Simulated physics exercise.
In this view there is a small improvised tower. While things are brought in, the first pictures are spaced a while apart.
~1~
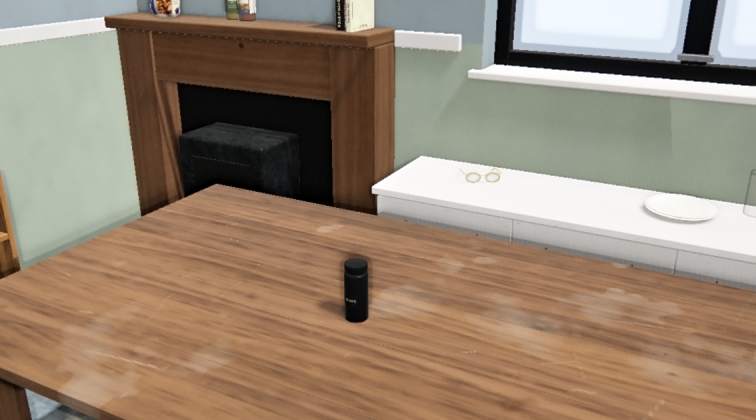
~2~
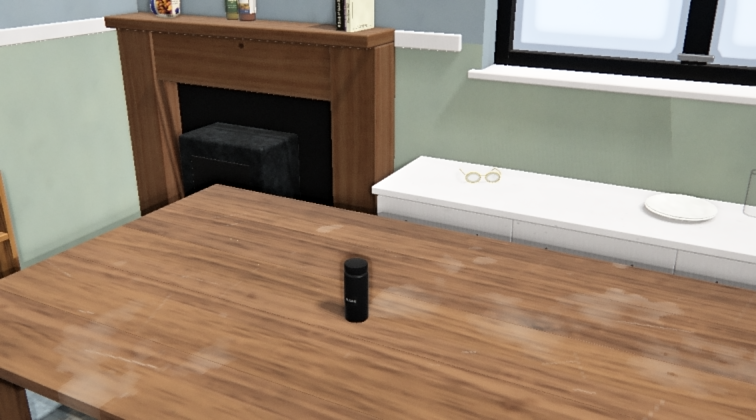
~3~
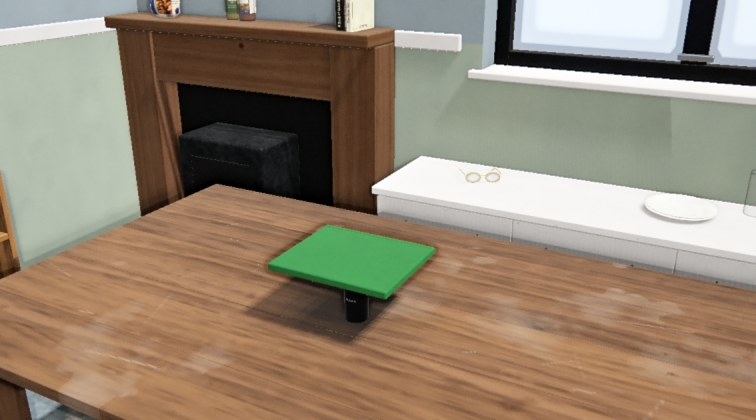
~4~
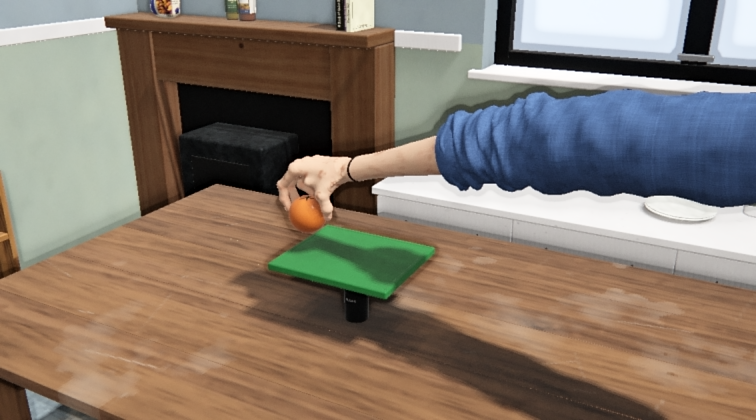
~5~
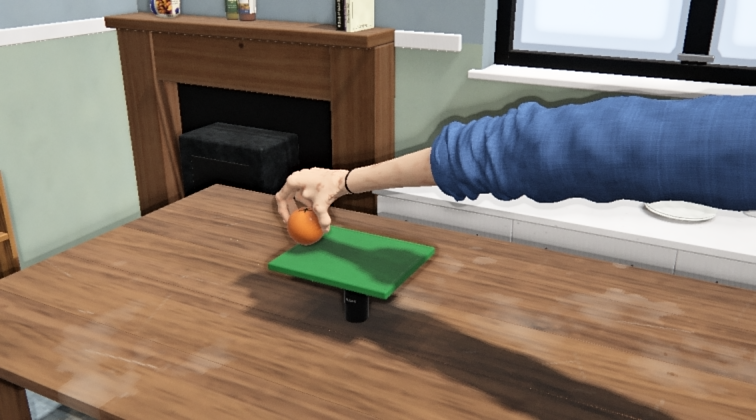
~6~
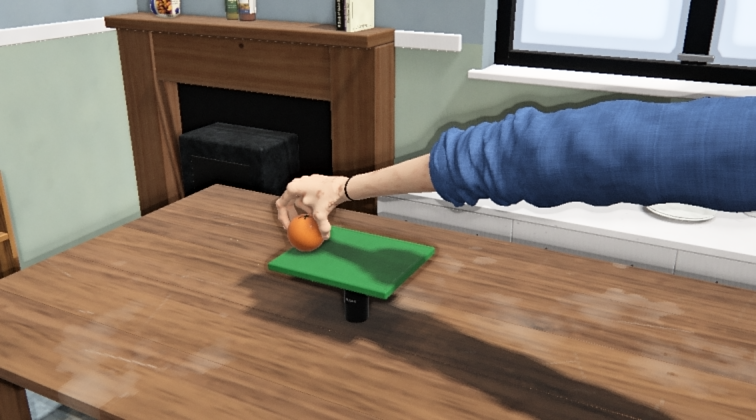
A hand lowers an orange tomato onto the green lid atop a black cylinder.
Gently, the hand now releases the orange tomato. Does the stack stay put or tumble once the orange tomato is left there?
So the pile doesn't rest quietly where it is.
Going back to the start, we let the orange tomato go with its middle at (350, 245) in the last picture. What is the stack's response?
Well, it survives then.
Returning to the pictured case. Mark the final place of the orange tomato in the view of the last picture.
Look around (290, 292) in the final frame.
Then, 0.40 s past the last view, orange tomato now fallen; green lid on its side.
Then, 0.70 s past the last view, green lid upside down.
Finally, fallen, orange tomato and green lid; black shaker still in place. Final places as the last picture's camera would see them, orange tomato near (290, 292). The stack comes apart.
